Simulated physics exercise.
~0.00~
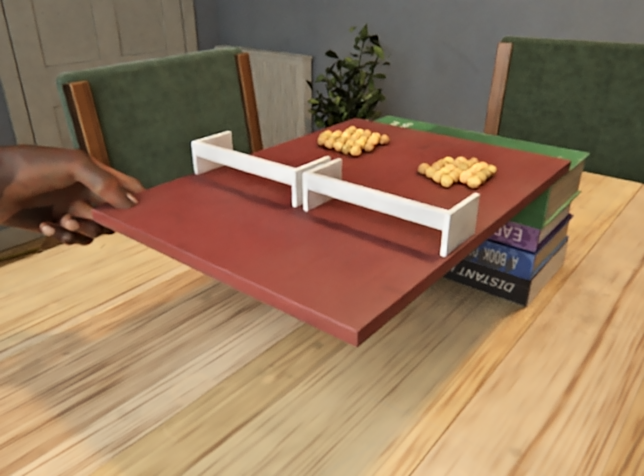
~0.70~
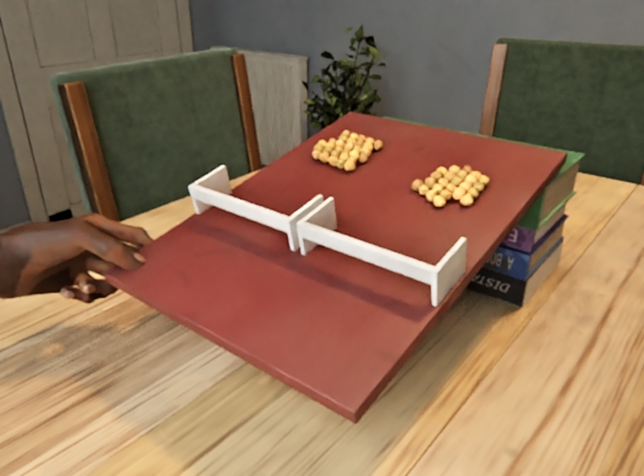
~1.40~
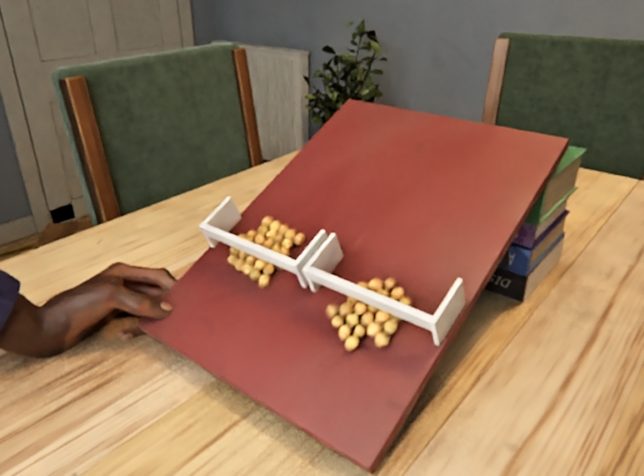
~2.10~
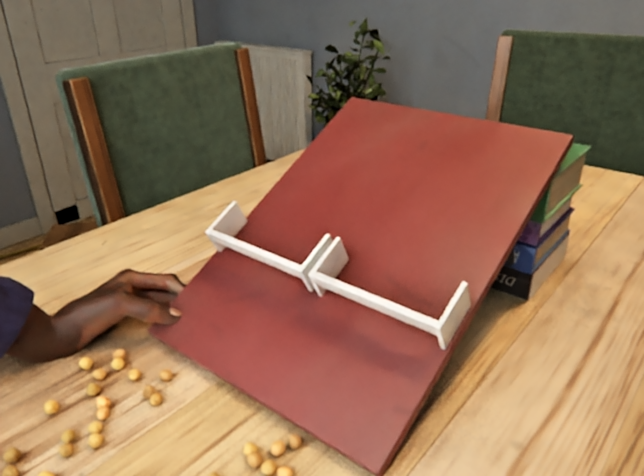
Hand lowering the end of a red board propped on books, two heaps of yellowish balls rolling under white bars onto the table.
